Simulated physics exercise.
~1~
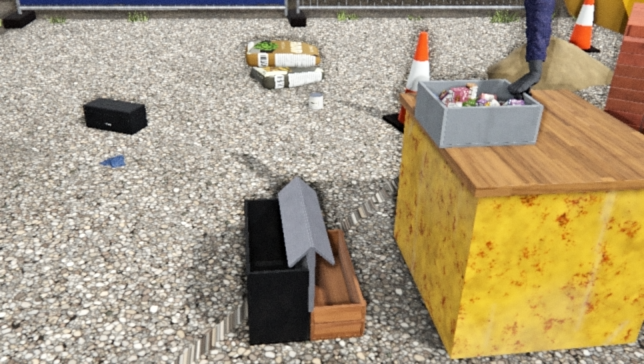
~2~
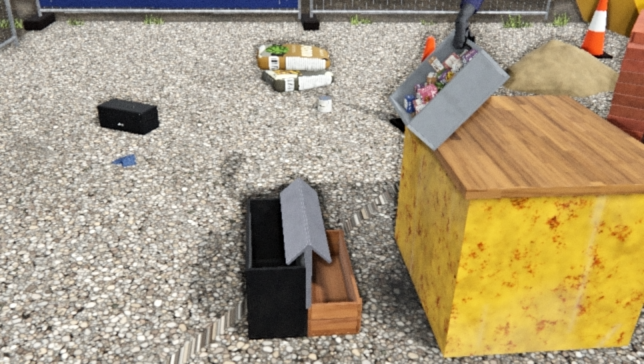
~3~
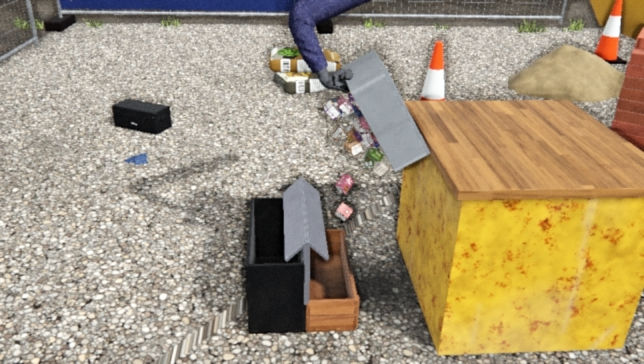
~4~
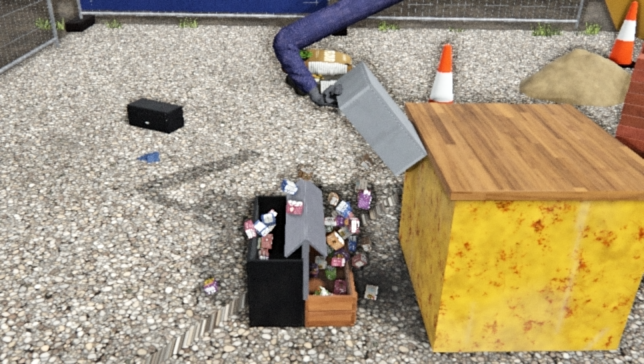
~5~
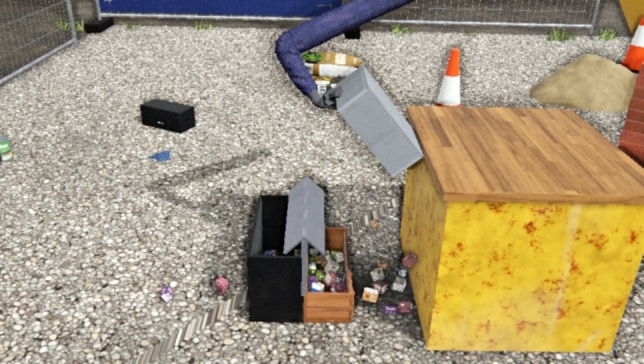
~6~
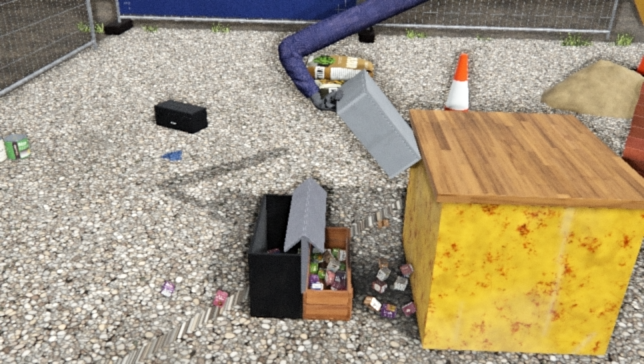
A dark-blue arm with a dark hand tips a grey box of small cartons over the edge of a rusty yellow bench with a wooden top, on a gravel yard seen from above. Below stand a black trough on the left and a wooden one on the right, with a grey ridge between them. The box swings over steeply, and the colourful cartons tumble out, scattering over the ridge. Many settle in the troughs, while others land on the gravel beside the bench and a couple lie left of the black trough. The box stays tilted, held by the hand.
